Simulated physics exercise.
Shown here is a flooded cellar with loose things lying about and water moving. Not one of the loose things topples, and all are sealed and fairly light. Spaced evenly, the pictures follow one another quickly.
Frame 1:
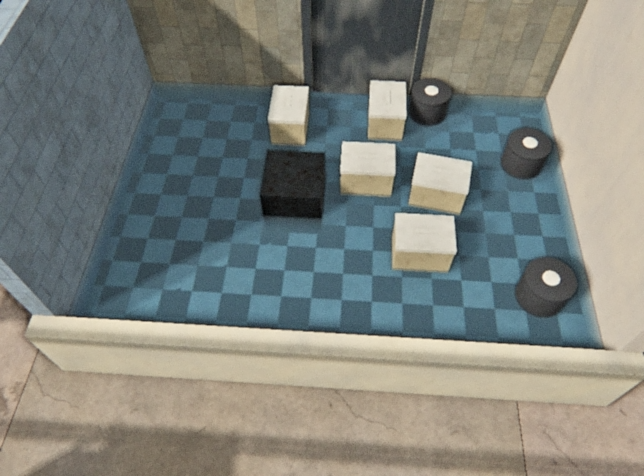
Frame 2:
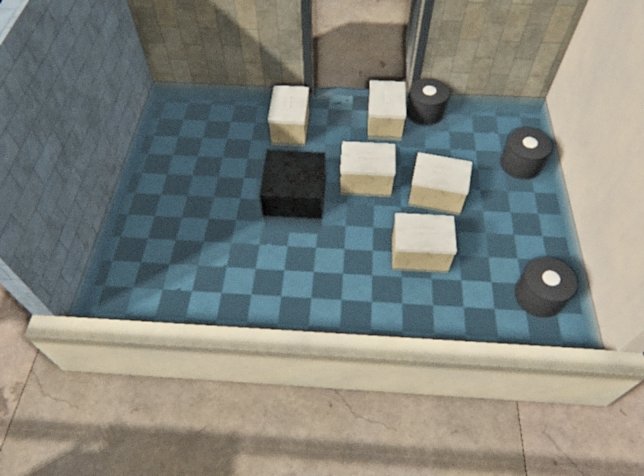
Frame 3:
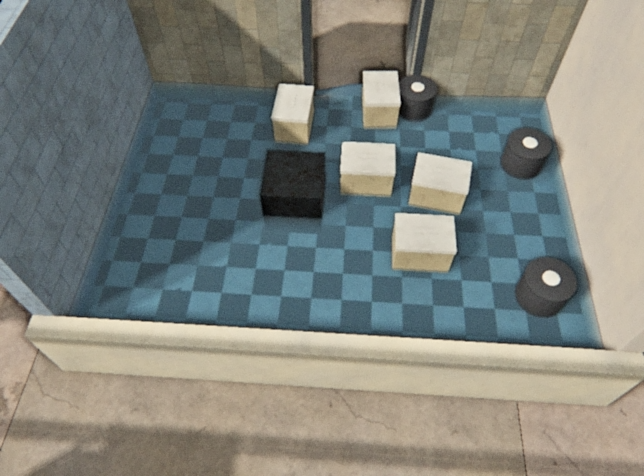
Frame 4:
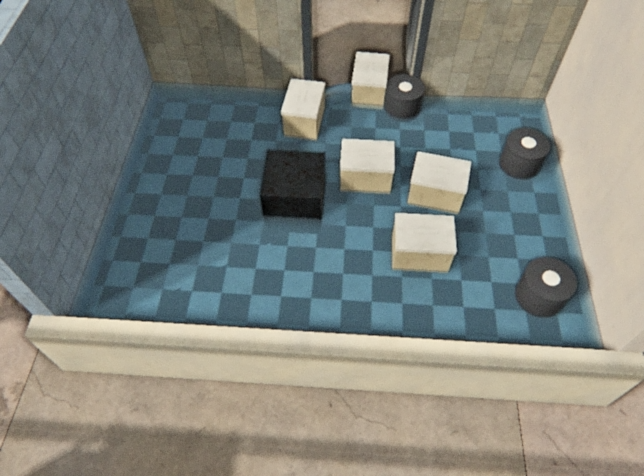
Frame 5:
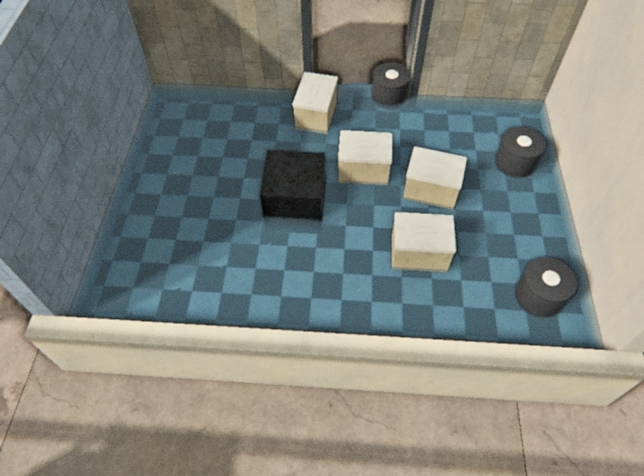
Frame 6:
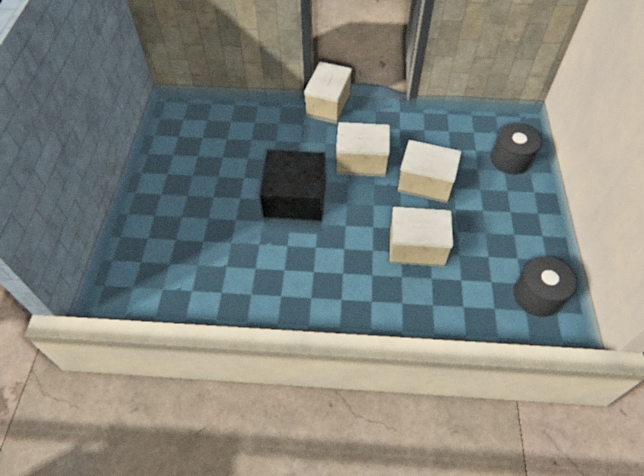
A dark door opens, then pale blocks and dark cylinders drift toward the gap, some passing out.
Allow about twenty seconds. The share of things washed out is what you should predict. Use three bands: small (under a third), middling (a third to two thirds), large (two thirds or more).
Large.
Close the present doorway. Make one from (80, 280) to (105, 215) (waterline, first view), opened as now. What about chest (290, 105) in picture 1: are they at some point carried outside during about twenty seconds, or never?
The outcome for it is flushed out.
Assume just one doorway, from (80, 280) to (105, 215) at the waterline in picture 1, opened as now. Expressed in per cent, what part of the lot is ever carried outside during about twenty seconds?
Fraction out: Near 20 %.
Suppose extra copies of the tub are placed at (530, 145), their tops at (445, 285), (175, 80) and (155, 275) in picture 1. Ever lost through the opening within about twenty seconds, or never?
In order, the first is never leaving, the second escaping, the third never leaving.
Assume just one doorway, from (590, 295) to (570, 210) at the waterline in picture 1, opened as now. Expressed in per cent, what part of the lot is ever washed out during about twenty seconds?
About 100 per cent.
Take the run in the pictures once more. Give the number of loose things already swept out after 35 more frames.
The number comes to 7.
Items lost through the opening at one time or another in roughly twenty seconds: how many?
7.
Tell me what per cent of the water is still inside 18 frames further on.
It comes to about 64 parts in a hundred.
A moment on, 3 of 8 are out; 5 afloat.
Next, 5 of 8 are out; 3 afloat.
Later, 7 of 8 are out; 1 afloat.
In the end, 7 of 8 are out; 1 afloat.
